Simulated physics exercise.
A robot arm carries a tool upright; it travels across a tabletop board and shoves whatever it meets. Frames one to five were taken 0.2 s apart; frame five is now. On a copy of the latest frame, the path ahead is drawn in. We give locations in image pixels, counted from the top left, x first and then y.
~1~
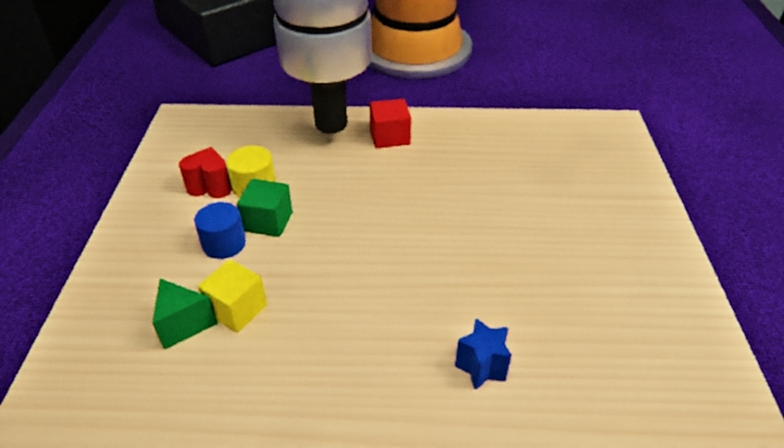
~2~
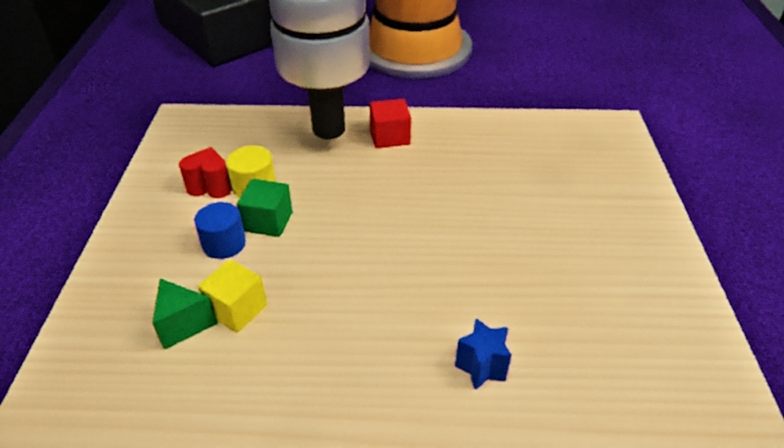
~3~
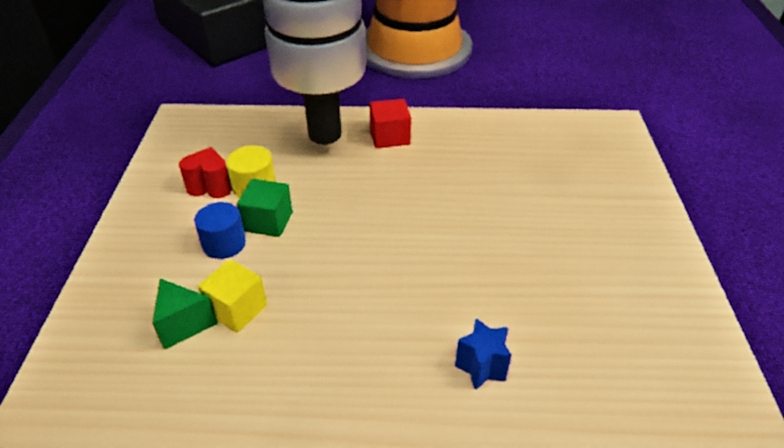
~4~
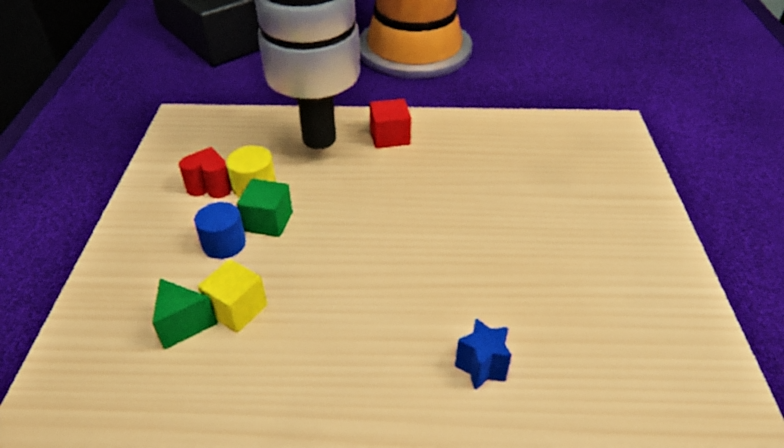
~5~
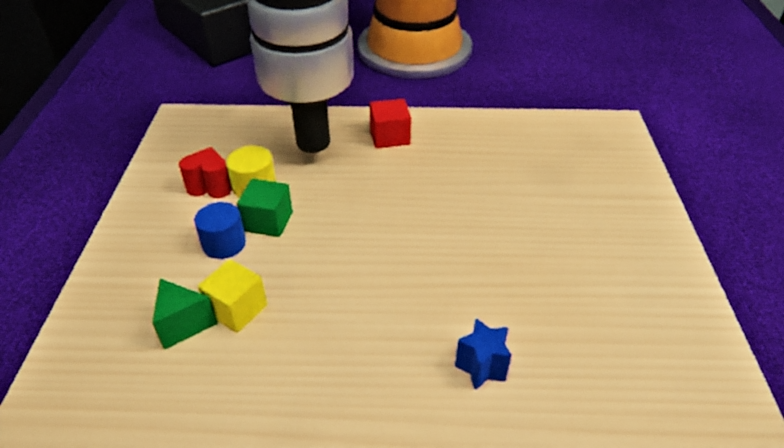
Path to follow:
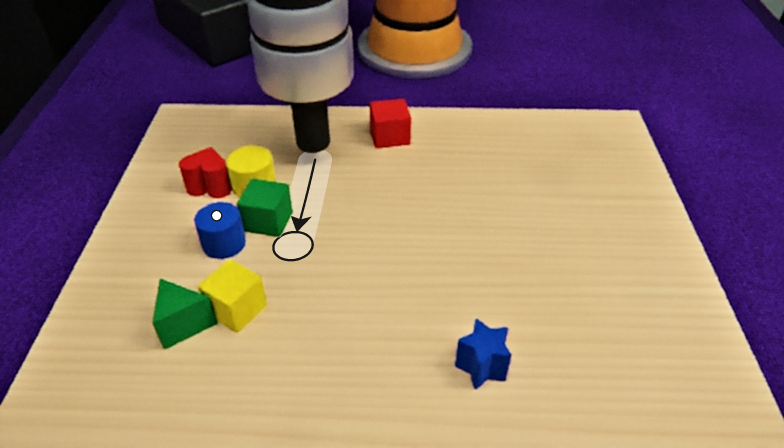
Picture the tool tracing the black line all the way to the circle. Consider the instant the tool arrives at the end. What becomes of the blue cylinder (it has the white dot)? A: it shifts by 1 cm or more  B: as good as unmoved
That would be A.
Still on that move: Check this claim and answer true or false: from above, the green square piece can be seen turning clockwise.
That statement is accurate.
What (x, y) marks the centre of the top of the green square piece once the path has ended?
It comes to (249, 210).
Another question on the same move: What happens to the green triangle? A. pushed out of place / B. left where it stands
My answer is option B.
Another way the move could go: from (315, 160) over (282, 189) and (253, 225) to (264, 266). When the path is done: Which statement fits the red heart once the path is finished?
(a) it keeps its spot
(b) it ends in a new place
Letter b.
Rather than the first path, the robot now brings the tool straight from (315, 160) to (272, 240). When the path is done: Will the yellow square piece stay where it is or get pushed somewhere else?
The answer is that it remains undisturbed.
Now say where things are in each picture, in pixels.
In the first frame, lower end of the tool (331, 125), tops of blocks, green triangle (174, 298), blue cylinder (217, 216), yellow cylinder (249, 158), green square piece (263, 193).
In the second frame, tool (329, 131), blocks as before.
In the third frame, tool (325, 136), blocks as before.
In the fourth frame, tool (320, 140), blocks as before.
In the fifth frame, tool (313, 144), green triangle (174, 298), blue cylinder (217, 216), yellow cylinder (249, 158), green square piece (263, 193).
The drawn path runs from (315, 160) directly to (293, 246); the dot is on the blue cylinder.
The first path, step by step. One third of the way, tool (307, 171); nothing pushed yet.
Two thirds of the way, tool (299, 199); blue cylinder (212, 217); green square piece (254, 200), turned 30° clockwise.
At the end, tool (291, 230); green triangle not moved; blue cylinder (201, 217); yellow cylinder not moved; green square piece (249, 210), turned 85° clockwise.
